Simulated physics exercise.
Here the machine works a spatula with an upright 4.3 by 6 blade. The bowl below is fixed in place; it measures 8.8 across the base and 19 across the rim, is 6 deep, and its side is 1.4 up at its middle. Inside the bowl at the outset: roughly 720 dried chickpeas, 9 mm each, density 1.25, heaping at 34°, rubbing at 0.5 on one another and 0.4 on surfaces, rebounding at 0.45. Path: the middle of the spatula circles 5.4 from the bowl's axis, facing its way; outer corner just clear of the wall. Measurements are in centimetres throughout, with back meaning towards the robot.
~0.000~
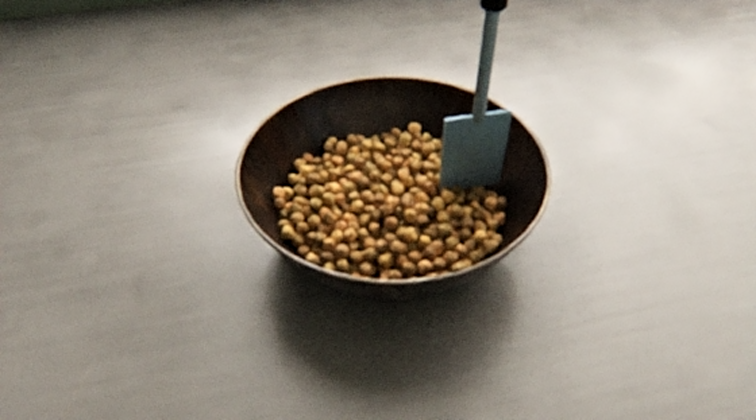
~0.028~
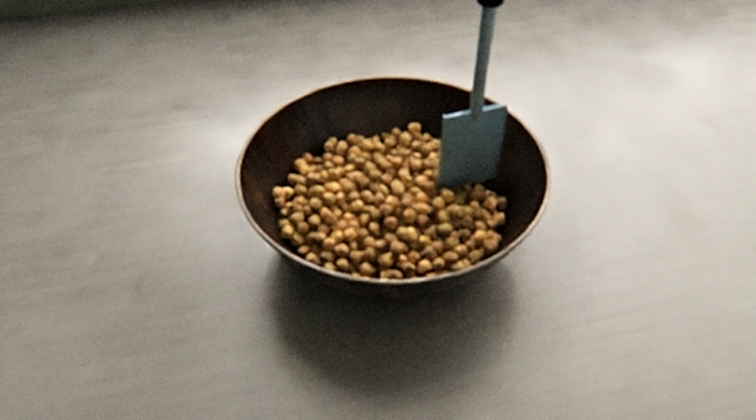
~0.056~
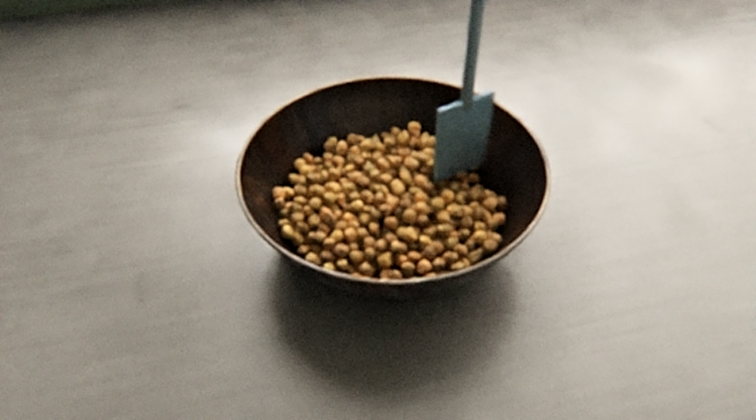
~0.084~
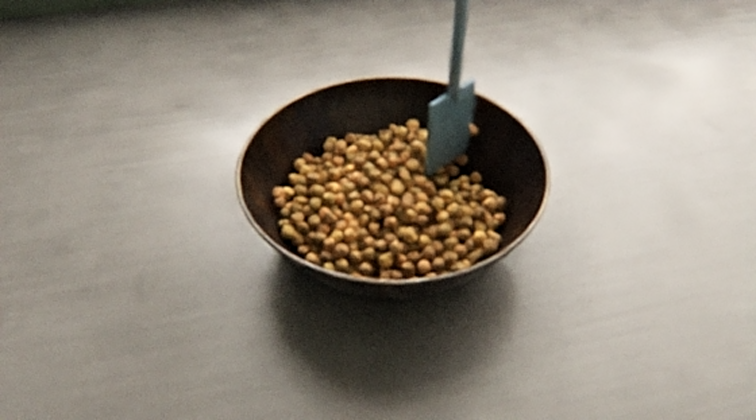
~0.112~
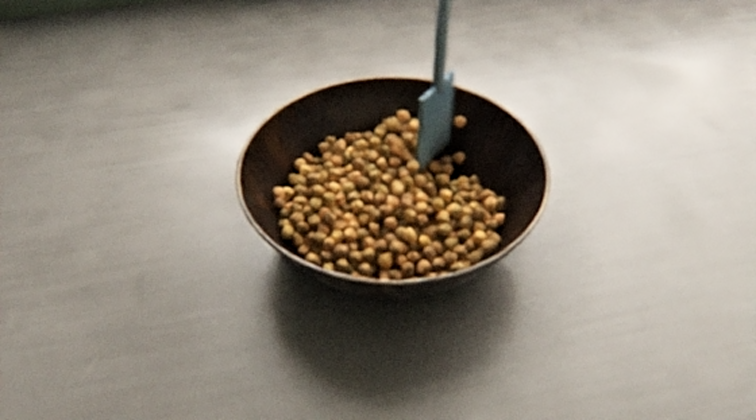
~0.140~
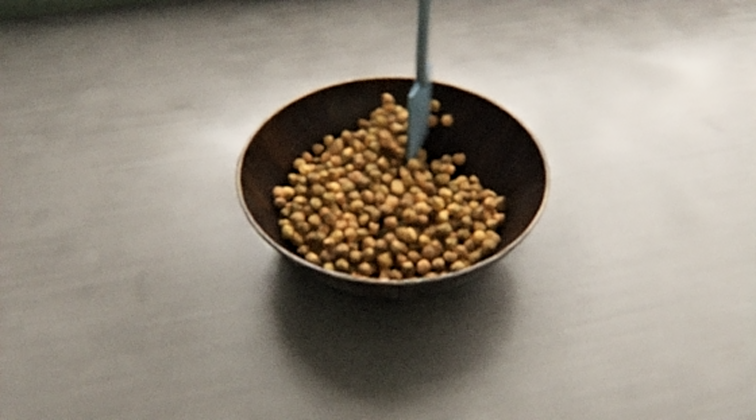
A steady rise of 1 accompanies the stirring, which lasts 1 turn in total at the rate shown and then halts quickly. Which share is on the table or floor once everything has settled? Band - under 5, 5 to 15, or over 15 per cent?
Band: Under 5 per cent.
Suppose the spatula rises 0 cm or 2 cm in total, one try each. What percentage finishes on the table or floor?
Near 5 in a hundred, then 0 in a hundred.
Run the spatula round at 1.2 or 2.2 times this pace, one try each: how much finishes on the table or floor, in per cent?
It would be about 5 and 15 percent respectively.
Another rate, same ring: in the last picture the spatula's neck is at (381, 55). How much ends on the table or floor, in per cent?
Something like 10 percent, roughly.
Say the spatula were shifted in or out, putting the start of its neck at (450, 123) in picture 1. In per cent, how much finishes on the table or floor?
Roughly 0 per cent.
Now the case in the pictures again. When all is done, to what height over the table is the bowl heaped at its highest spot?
Top height: Around 5.5 cm.
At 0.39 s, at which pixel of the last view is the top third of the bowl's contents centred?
I'd put it at around (350, 218).
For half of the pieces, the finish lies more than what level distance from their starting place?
Somewhere around 1 centimetres.
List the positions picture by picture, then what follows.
Spatula neck at (482, 94), 0° round; upper third of the load around (390, 200), from x 280 to 500, top at y 130; 722 in the bowl, in the first picture.
Spatula neck at (479, 90), 5° round; upper third of the load around (390, 200), from x 280 to 500, top at y 130, in the second picture.
Spatula neck at (469, 80), 17° round; upper third of the load around (390, 200), from x 280 to 500, top at y 130, in the third picture.
Spatula neck at (456, 71), 30° round; upper third of the load around (390, 198), from x 280 to 500, top at y 125, in the fourth picture.
Spatula neck at (440, 64), 43° round; upper third of the load around (387, 196), from x 280 to 500, top at y 115, in the fifth picture.
Spatula neck at (422, 59), 56° round; upper third of the load around (384, 196), from x 280 to 500, top at y 100; 722 in the bowl, in the sixth picture.
By 0.39 s, 174° round, highest piece 7 above the table; 720 in the bowl, 1 on the table or floor, 1 in flight or on the tool.
By 0.64 s, 292° round, highest piece 8 above the table; 712 in the bowl, 9 on the table or floor, 1 in flight or on the tool.
By 0.97 s, 0° round, highest piece 5 above the table; 703 in the bowl, 19 on the table or floor.
By 1.67 s, 0° round, highest piece 5 above the table; 703 in the bowl, 19 on the table or floor.
Final count, 703 in the bowl, 19 on the table or floor. That is 3 % on the table or floor.
